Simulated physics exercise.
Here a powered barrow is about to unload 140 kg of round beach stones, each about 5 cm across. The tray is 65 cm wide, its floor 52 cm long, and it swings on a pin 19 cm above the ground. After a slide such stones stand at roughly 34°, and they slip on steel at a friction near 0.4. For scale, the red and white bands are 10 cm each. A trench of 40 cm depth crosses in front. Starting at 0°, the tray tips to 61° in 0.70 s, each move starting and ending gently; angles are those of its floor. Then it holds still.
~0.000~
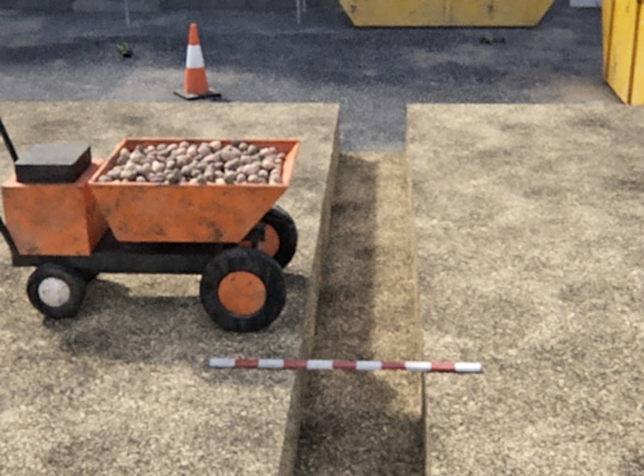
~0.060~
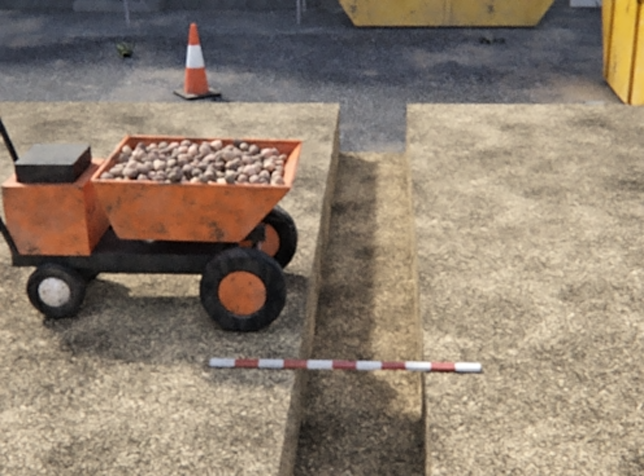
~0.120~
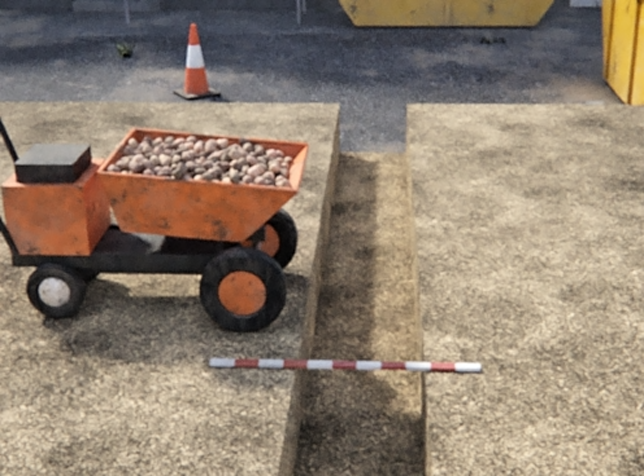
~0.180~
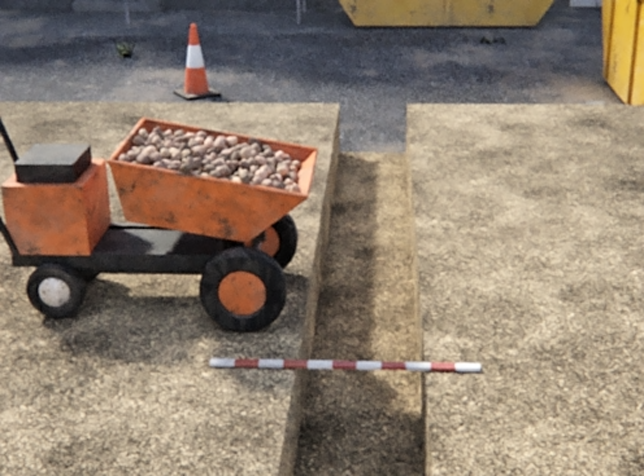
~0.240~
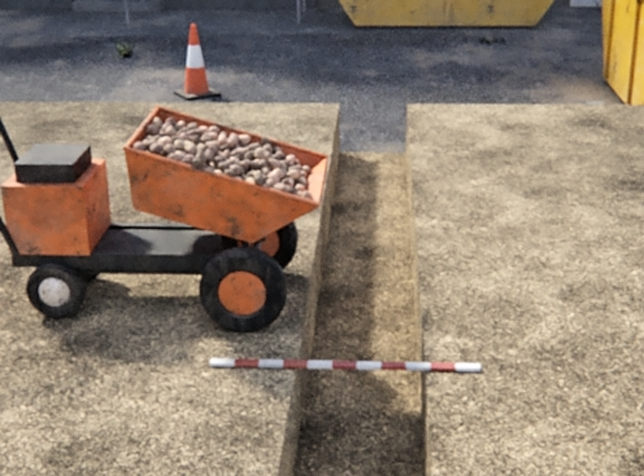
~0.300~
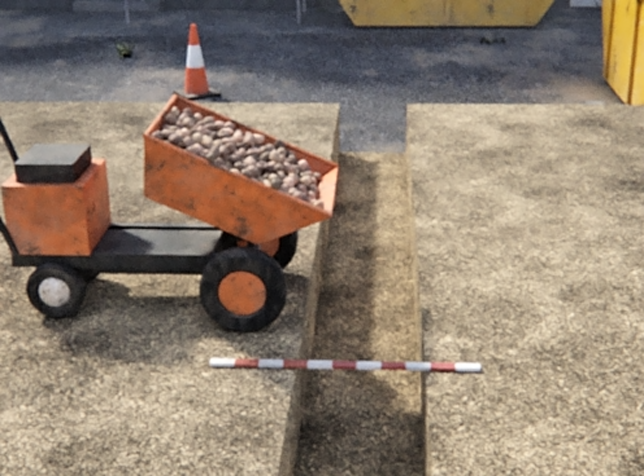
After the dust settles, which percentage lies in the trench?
Close to 63 in a hundred.
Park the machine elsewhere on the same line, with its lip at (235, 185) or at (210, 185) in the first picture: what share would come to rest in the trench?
About 95 and 100 per cent.
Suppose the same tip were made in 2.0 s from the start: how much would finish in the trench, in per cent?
It would be near 85 per cent.
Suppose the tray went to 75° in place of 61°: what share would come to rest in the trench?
Then about 65 per cent.
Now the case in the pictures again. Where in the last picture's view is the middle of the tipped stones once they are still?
Their middle is at about (406, 360).
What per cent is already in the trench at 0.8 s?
Some 20 per cent.
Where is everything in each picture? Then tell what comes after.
In the first frame, lip at (288, 187), floor tilted 0°, highest stones at (193, 157).
In the second frame, the tray is at 1°, its lip at (290, 188); the top of the load is at (174, 155); the stones move at 0.3 m/s on average.
In the third frame, the tray is at 5°, its lip at (297, 191); the top of the load is at (165, 150); the stones move at 0.6 m/s on average.
In the fourth frame, lip at (307, 197), floor tilted 10°, highest stones at (159, 141); the stones move at 0.8 m/s on average.
In the fifth frame, the tray is at 17°, its lip at (319, 205); the top of the load is at (162, 132); the stones move at 1.0 m/s on average.
In the sixth frame, the tray is at 24°, its lip at (331, 216); the top of the load is at (179, 122); the stones move at 1.1 m/s on average.
After 0.5 s the floor is at 51°; 100 % in the tray; the foremost stones are at (353, 234).
After 0.8 s the floor is at 61°; 76 % in the tray, 20 % in the trench, 4 % past the trench; the foremost stones are at (435, 290).
After 1.1 s the floor is at 61°; 31 % in the tray, 32 % in the trench, 36 % past the trench; the foremost stones are at (578, 301).
After 3.1 s the floor is at 61°; 0 % in the tray, 63 % in the trench, 37 % past the trench; the foremost stones are past the picture's edge.
